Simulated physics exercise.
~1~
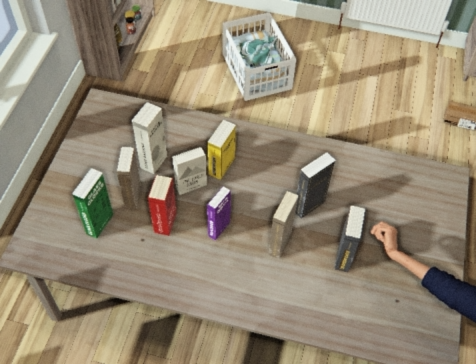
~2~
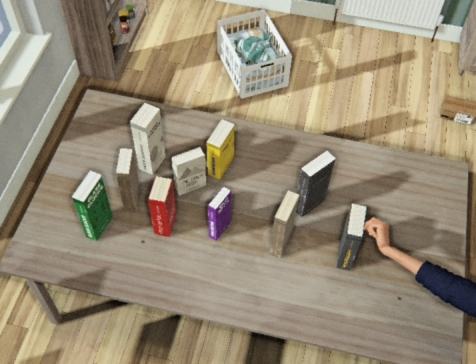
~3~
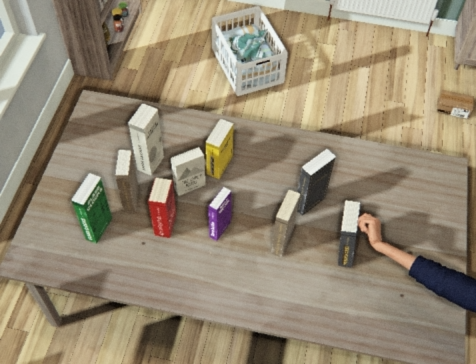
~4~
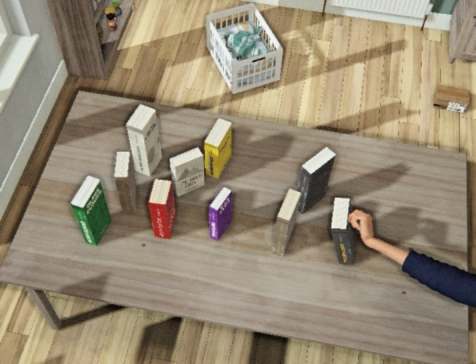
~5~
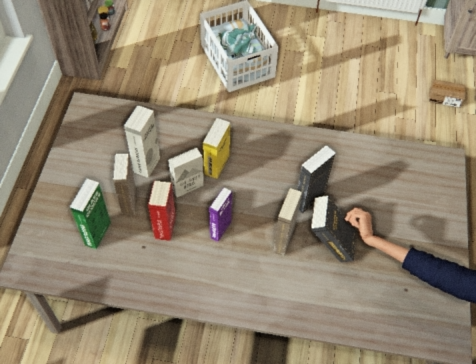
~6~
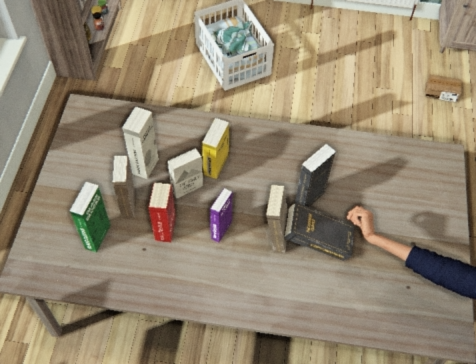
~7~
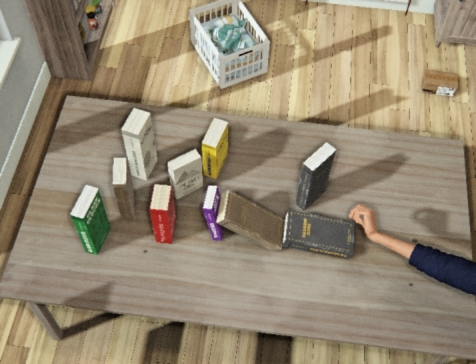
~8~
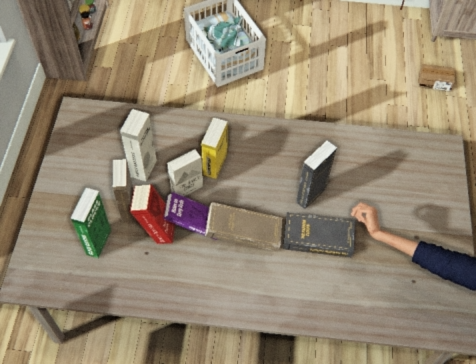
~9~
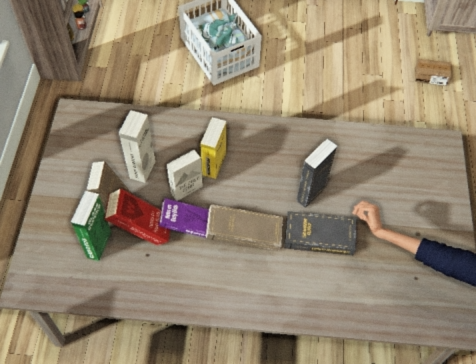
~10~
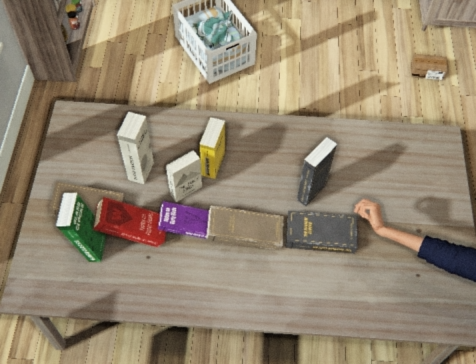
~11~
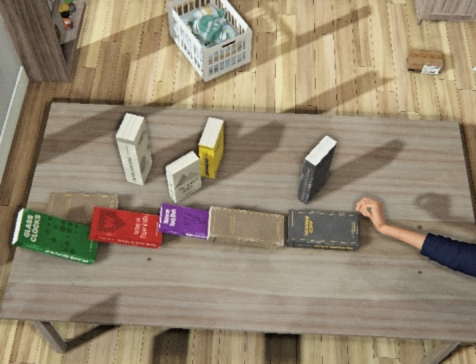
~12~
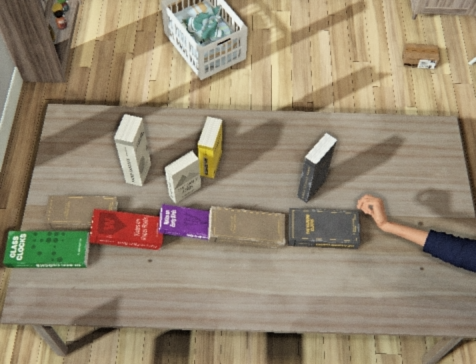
A hand tips a dark book leftward, toppling five others in turn, leaving four standing.
